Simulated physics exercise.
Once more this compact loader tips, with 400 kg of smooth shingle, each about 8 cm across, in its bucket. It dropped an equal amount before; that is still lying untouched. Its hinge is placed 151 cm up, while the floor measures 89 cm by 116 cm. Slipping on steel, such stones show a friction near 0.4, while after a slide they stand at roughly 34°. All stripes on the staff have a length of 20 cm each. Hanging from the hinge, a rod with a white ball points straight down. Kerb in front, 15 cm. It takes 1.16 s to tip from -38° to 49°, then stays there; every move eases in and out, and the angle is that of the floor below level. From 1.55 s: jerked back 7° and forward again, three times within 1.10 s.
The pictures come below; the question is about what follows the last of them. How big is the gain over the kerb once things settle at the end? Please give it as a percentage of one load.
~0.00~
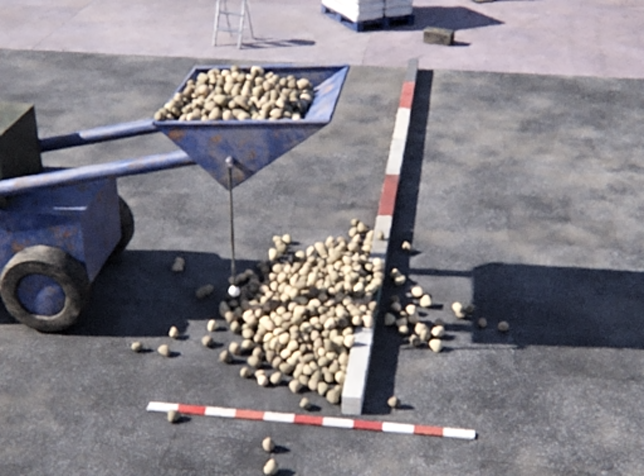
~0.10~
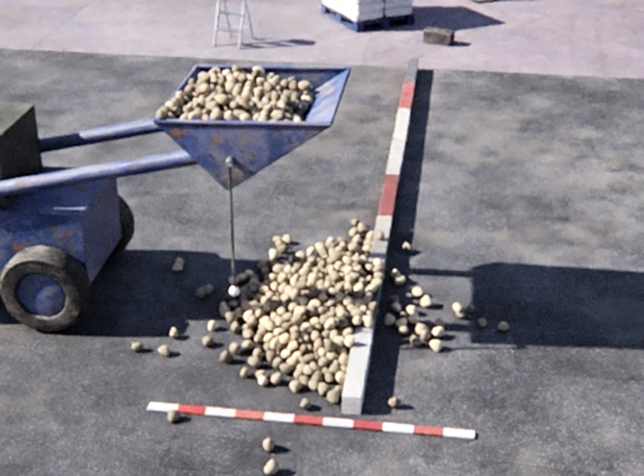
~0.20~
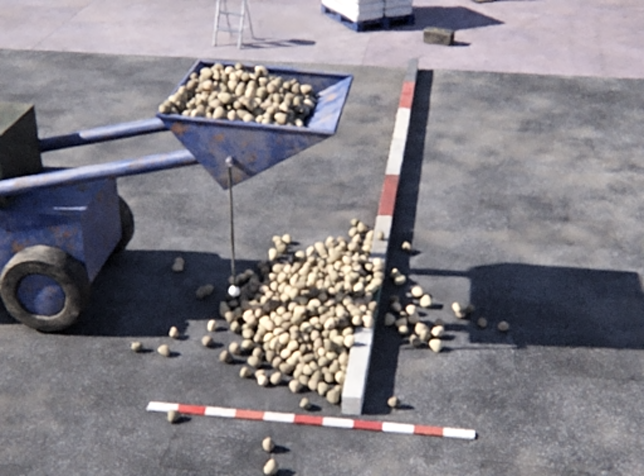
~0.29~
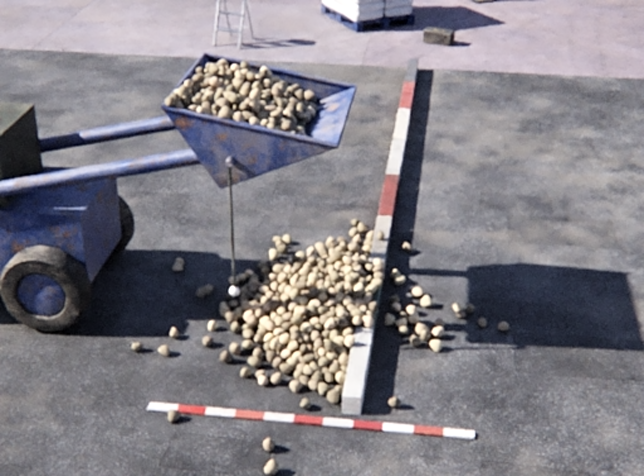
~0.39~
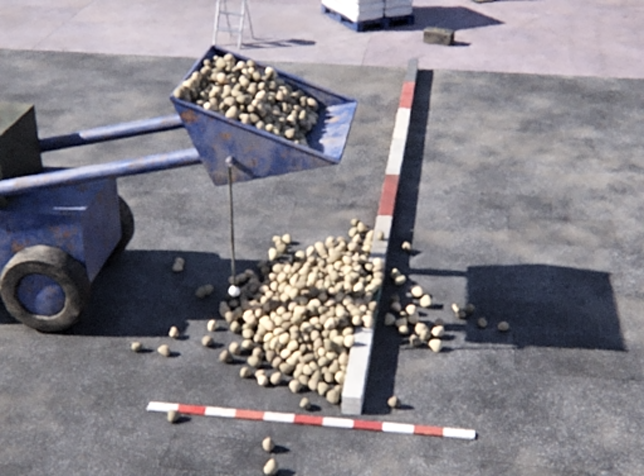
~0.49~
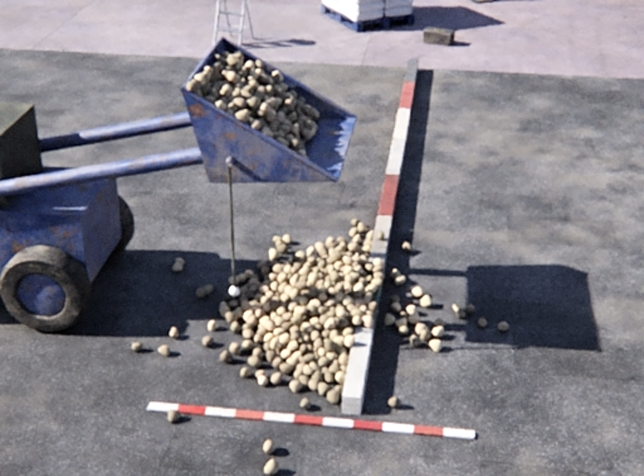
The gain is about 51 per cent of a load.
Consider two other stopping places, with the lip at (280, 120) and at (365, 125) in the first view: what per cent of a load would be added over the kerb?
Around 10 percent, then around 85 percent.
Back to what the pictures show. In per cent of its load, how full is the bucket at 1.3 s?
Around 25 per cent of the load is still inside.
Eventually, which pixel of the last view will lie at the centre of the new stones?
Their centre rests close to (372, 300).
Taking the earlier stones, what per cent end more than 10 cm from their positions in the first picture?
Close to 20 per cent.
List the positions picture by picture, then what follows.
Lip at (330, 122), floor tilted -38°, highest stones at (239, 81). The earlier load is highest near (342, 283), 26 cm above ground level, 95 % on this side of the kerb, 5 % over the kerb, in the first picture.
Lip at (331, 125), floor tilted -36°, highest stones at (229, 81); the stones move at 0.1 m/s on average, in the second picture.
The bucket is at -31°, its lip at (334, 133); the top of the load is at (215, 79); the stones move at 0.3 m/s on average, in the third picture.
Lip at (338, 146), floor tilted -24°, highest stones at (208, 74); the stones move at 0.3 m/s on average, in the fourth picture.
Lip at (339, 162), floor tilted -15°, highest stones at (215, 69); the stones move at 0.4 m/s on average, in the fifth picture.
The bucket is at -5°, its lip at (338, 180); the top of the load is at (225, 64); the stones move at 0.5 m/s on average, in the sixth picture.
After 0.9 s the floor is at 35°; in per cent of one load, 97 in the bucket, 98 on this side of the kerb, 5 over the kerb; the foremost stones are at (489, 322).
After 1.3 s the floor is at 49°; in per cent of one load, 25 in the bucket, 164 on this side of the kerb, 10 over the kerb; the foremost stones are at (489, 322).
After 3.1 s the floor is at 49°; in per cent of one load, 0 in the bucket, 144 on this side of the kerb, 55 over the kerb; the foremost stones are at (624, 302).
After 5.8 s the floor is at 49°; in per cent of one load, 0 in the bucket, 144 on this side of the kerb, 55 over the kerb; the foremost stones are at (624, 302). Net gain over the kerb, 51.
